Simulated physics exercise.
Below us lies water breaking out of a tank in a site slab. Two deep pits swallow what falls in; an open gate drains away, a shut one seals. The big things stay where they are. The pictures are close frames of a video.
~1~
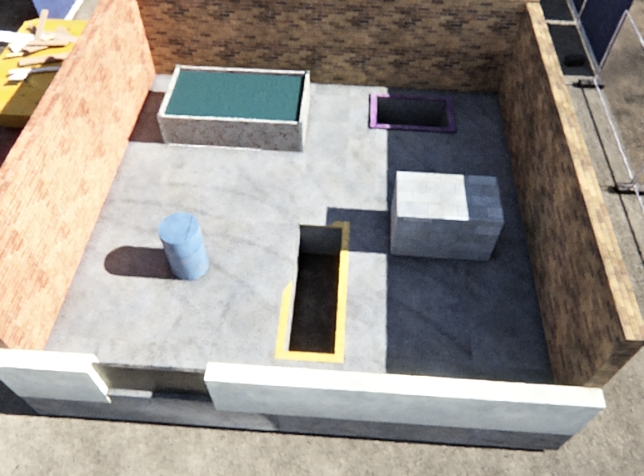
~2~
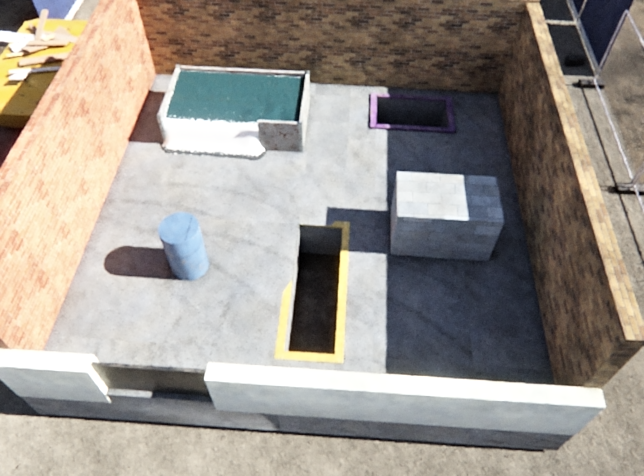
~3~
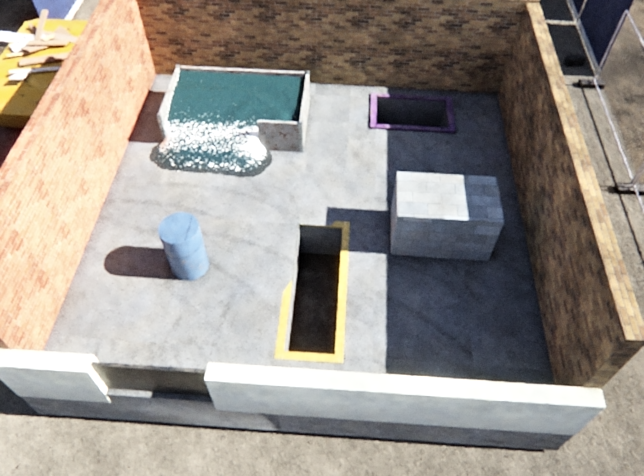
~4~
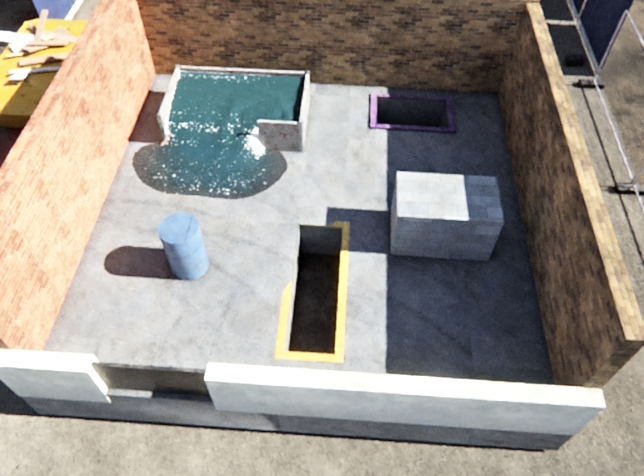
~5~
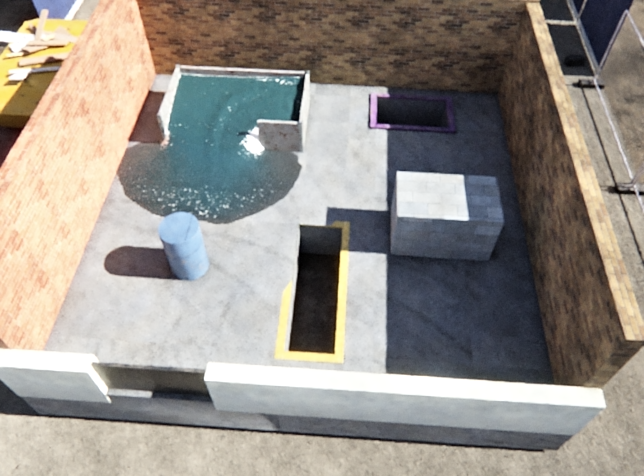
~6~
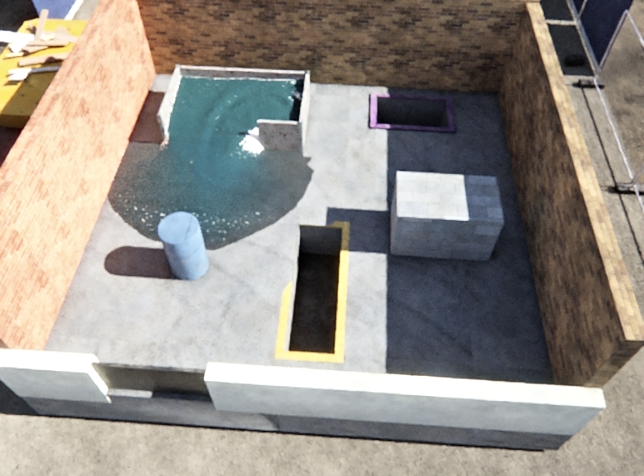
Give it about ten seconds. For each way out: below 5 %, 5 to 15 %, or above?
The gate takes less than 5 %; the yellow pit takes more than 15 %; the purple pit takes less than 5 %.
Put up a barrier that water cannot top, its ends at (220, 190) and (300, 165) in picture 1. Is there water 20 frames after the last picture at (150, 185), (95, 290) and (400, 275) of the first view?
As listed: Under water, awash, clear.
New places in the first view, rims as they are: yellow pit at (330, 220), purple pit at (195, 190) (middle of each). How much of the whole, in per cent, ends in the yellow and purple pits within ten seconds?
Roughly, in per cent: Yellow 10, purple 55.
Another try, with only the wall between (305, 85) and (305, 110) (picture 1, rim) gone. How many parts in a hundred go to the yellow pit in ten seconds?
Parts in a hundred: Yellow 4.
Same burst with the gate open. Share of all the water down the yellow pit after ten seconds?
Roughly, in per cent: Yellow 40.
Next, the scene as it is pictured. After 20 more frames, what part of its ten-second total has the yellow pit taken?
Near 20 in a hundred.
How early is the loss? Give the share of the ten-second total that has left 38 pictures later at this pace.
Some 65 per cent.
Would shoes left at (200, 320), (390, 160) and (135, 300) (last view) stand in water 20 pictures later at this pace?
One after the other: Awash, not flooded, flooded.
A moment on, water covers 30 % of the floor; the gate 0 %, the yellow pit 0 %, the purple pit 0 %.
Next, water covers 35 % of the floor; the gate 0 %, the yellow pit 4 %, the purple pit 0 %.
Then, water covers 45 % of the floor; the gate 0 %, the yellow pit 10 %, the purple pit 0 %.
Later, water covers 50 % of the floor; the gate 0 %, the yellow pit 33 %, the purple pit 0 %.
In the end, water covers 60 % of the floor; the gate 0 %, the yellow pit 51 %, the purple pit 0 %.
